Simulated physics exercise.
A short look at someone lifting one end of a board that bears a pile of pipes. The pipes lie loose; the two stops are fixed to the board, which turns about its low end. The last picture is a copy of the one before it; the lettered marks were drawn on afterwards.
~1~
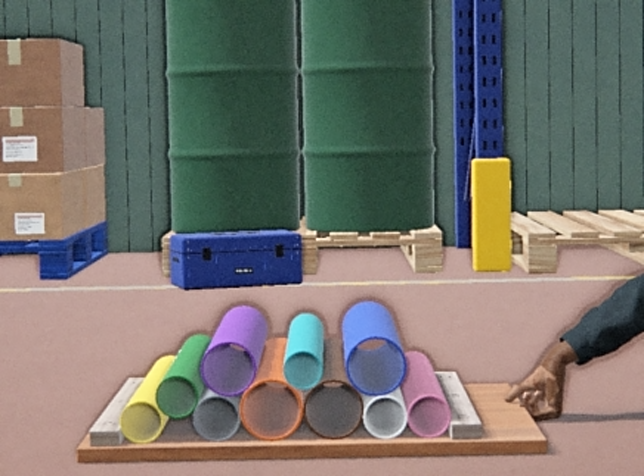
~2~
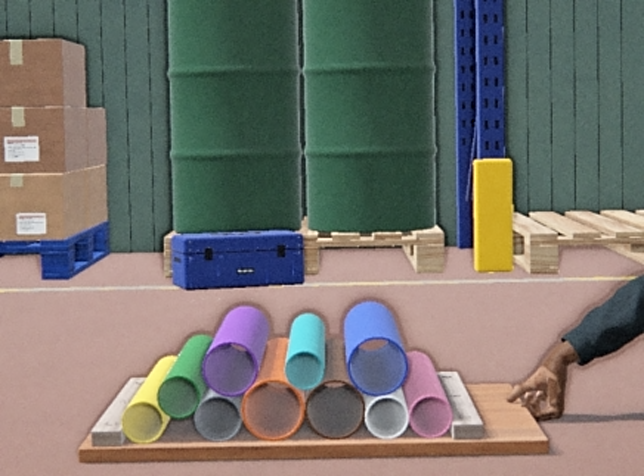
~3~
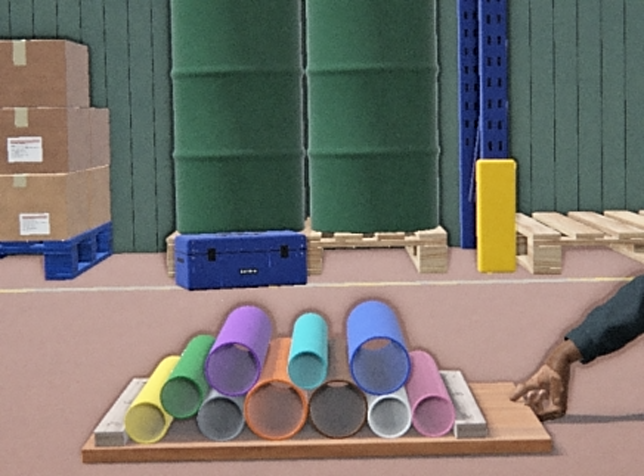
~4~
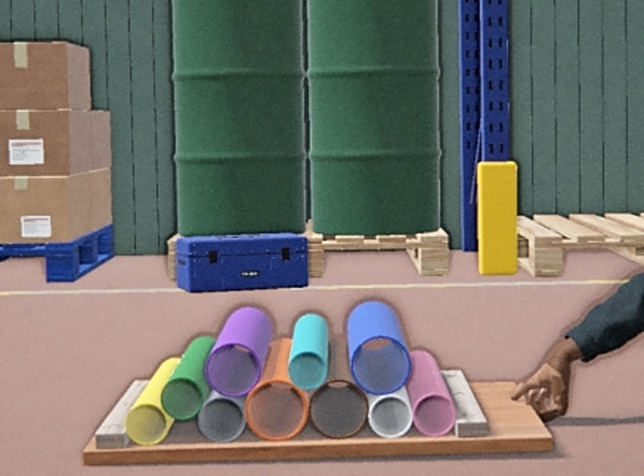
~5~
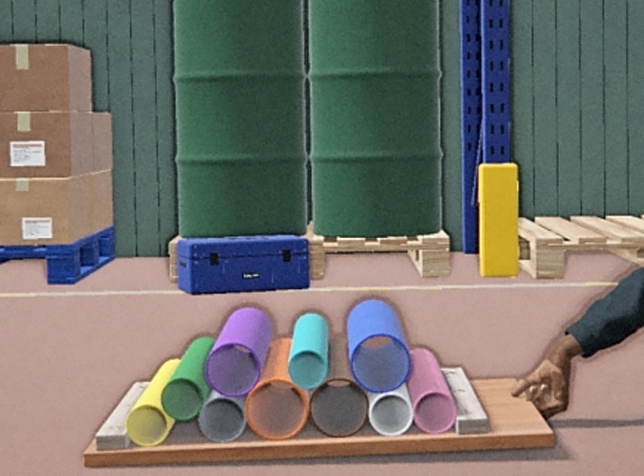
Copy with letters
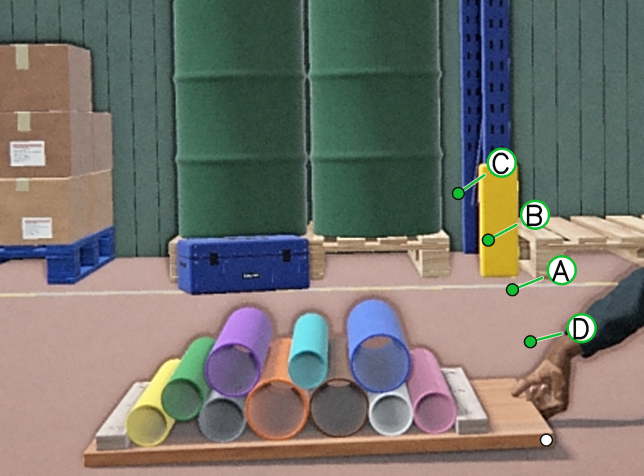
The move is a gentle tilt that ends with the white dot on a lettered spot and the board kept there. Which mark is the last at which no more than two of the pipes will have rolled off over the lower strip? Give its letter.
At most to C.
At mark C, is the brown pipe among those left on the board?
Yes, with C.
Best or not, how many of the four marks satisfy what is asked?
Four of them.
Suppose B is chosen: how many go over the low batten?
With B, two.
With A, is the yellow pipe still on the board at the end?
The yellow pipe: Yes.
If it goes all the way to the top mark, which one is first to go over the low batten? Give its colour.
First is the green one.
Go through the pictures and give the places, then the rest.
The first frame shows board (313, 412); yellow pipe (142, 422); grey pipe (217, 419).
The second frame shows grey pipe (218, 418); orange pipe (273, 410).
The third frame shows board (318, 412); white pipe (390, 416); pink pipe (433, 415); purple pipe (233, 369).
The fourth frame shows board (319, 412); yellow pipe (148, 424); grey pipe (222, 419).
The fifth frame shows board (319, 411); yellow pipe (148, 425); grey pipe (222, 419).
On the marked copy, A at (512, 290); B at (488, 240); C at (458, 194); D at (531, 342); the white dot at (546, 440).
Following C. Soon after the start, board at 19°.
Later, board at 34°.
In the end, board at 34°, two over the low batten (purple, green).
As for the rest, A two over the low batten (purple, green); B two over the low batten (purple, green); D one over the low batten (green).
